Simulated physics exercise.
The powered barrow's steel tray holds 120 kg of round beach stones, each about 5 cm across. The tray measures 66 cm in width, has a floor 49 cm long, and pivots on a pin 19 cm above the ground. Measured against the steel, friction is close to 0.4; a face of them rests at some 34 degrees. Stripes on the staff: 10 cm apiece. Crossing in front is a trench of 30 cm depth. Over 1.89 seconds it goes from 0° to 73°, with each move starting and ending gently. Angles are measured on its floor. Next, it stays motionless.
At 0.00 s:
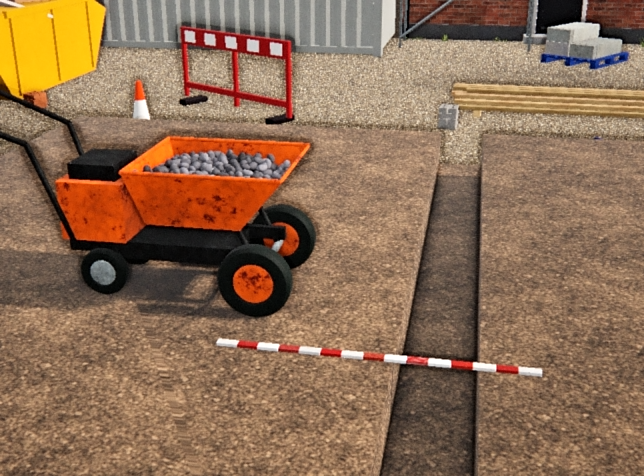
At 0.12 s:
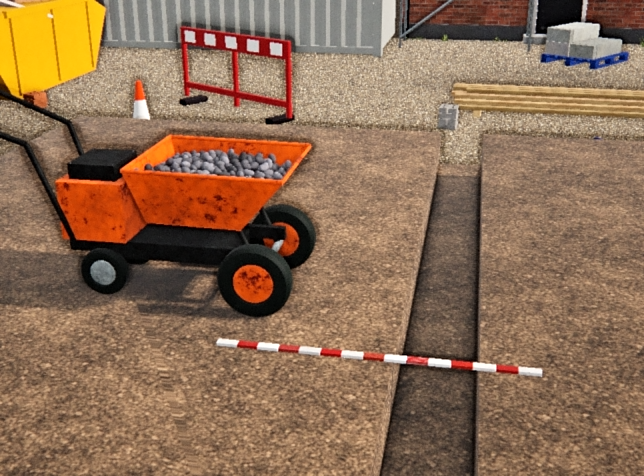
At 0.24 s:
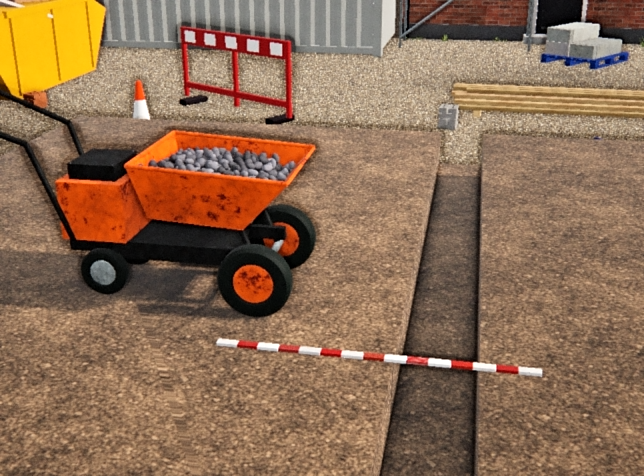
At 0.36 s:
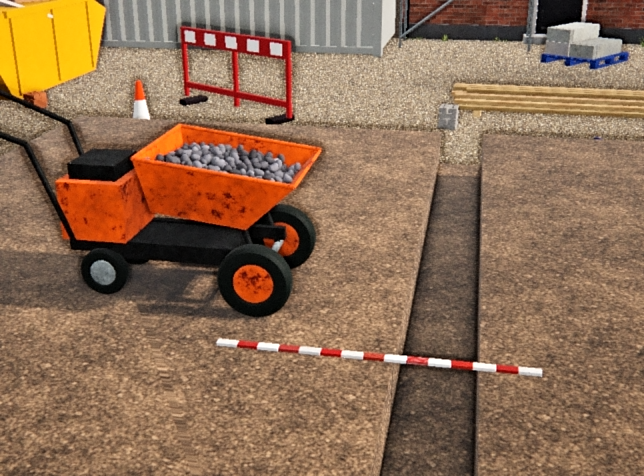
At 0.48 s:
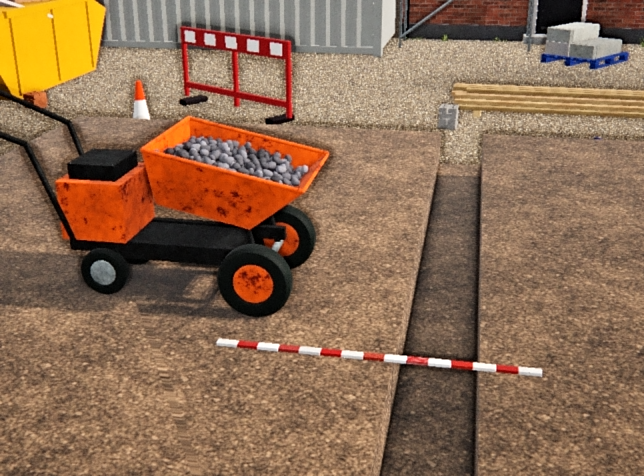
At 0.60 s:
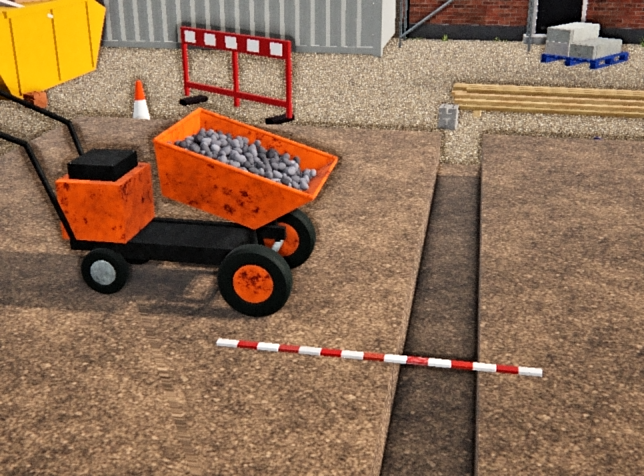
The clip opens on an orange powered barrow standing on brown ground, its level tray full of rounded grey stones, with a red-and-white striped staff lying across a narrow trench to the right. Slowly at first, then faster, the tray tilts forward to the right, its rear rising while the wheels stay still.
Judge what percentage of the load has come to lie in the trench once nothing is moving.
Roughly 90 in every hundred.
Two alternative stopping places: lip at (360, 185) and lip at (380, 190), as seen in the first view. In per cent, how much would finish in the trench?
Near 50 then near 25 percent.
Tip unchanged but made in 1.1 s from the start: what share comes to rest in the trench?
It would come to roughly 95 per cent.
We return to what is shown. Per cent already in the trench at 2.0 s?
Close to 60 per cent at that time.
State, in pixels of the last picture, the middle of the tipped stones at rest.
Somewhere near pixel (439, 339).
After 1.4 s the floor is at 62°; 96 % in the tray, 4 % short of the trench; the foremost stones are at (397, 253).
After 2.0 s the floor is at 73°; 25 % in the tray, 15 % short of the trench, 60 % in the trench; the foremost stones are at (473, 337).
After 2.3 s the floor is at 73°; 6 % in the tray, 15 % short of the trench, 80 % in the trench; the foremost stones are at (474, 325).
After 4.3 s the floor is at 73°; 0 % in the tray, 10 % short of the trench, 90 % in the trench; the foremost stones are at (473, 352).
